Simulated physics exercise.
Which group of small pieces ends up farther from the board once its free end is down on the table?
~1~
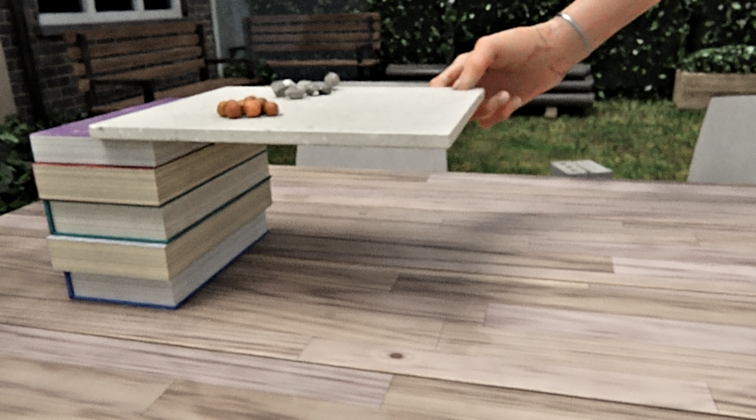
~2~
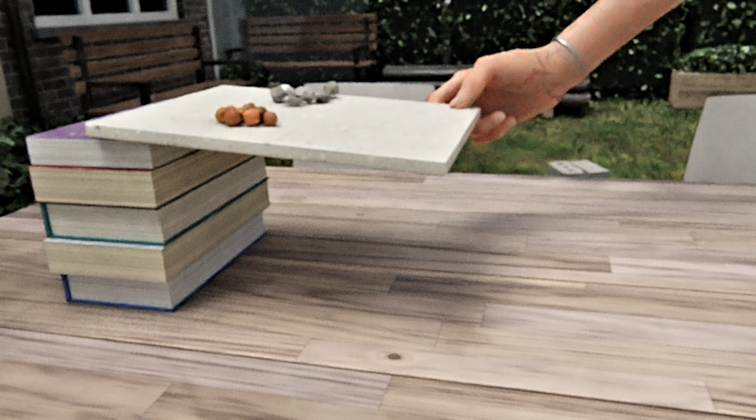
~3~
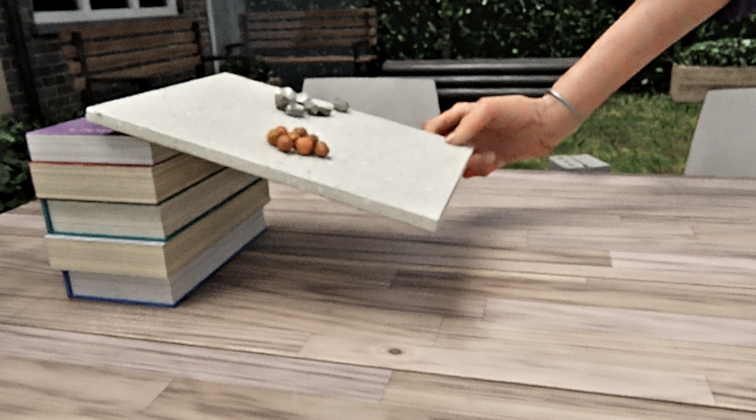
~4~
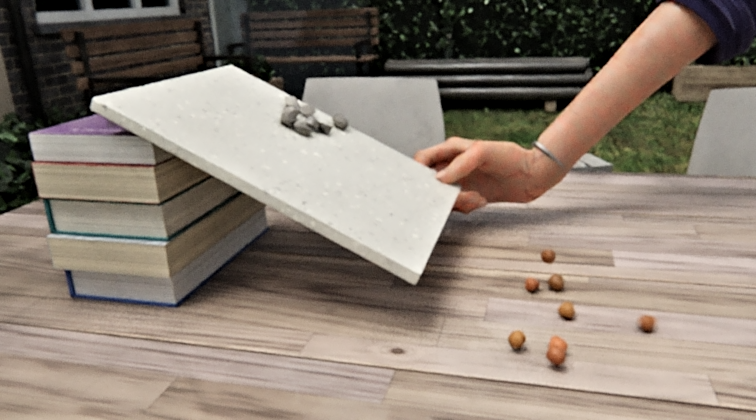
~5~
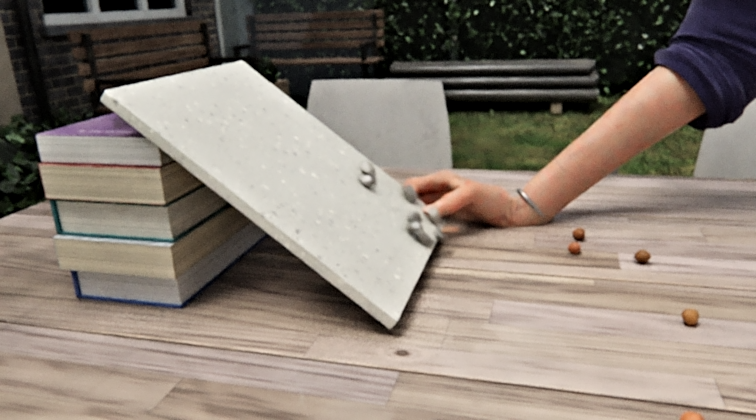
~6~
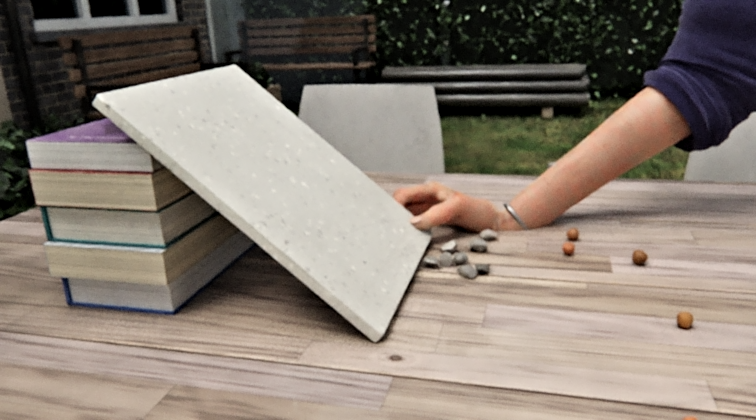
The orange balls end up farther out, scattered across the table, while the grey pebbles stop close to the board's lower end.
A hand lowers a board's free end; orange balls roll far, then grey pebbles slide off nearby.
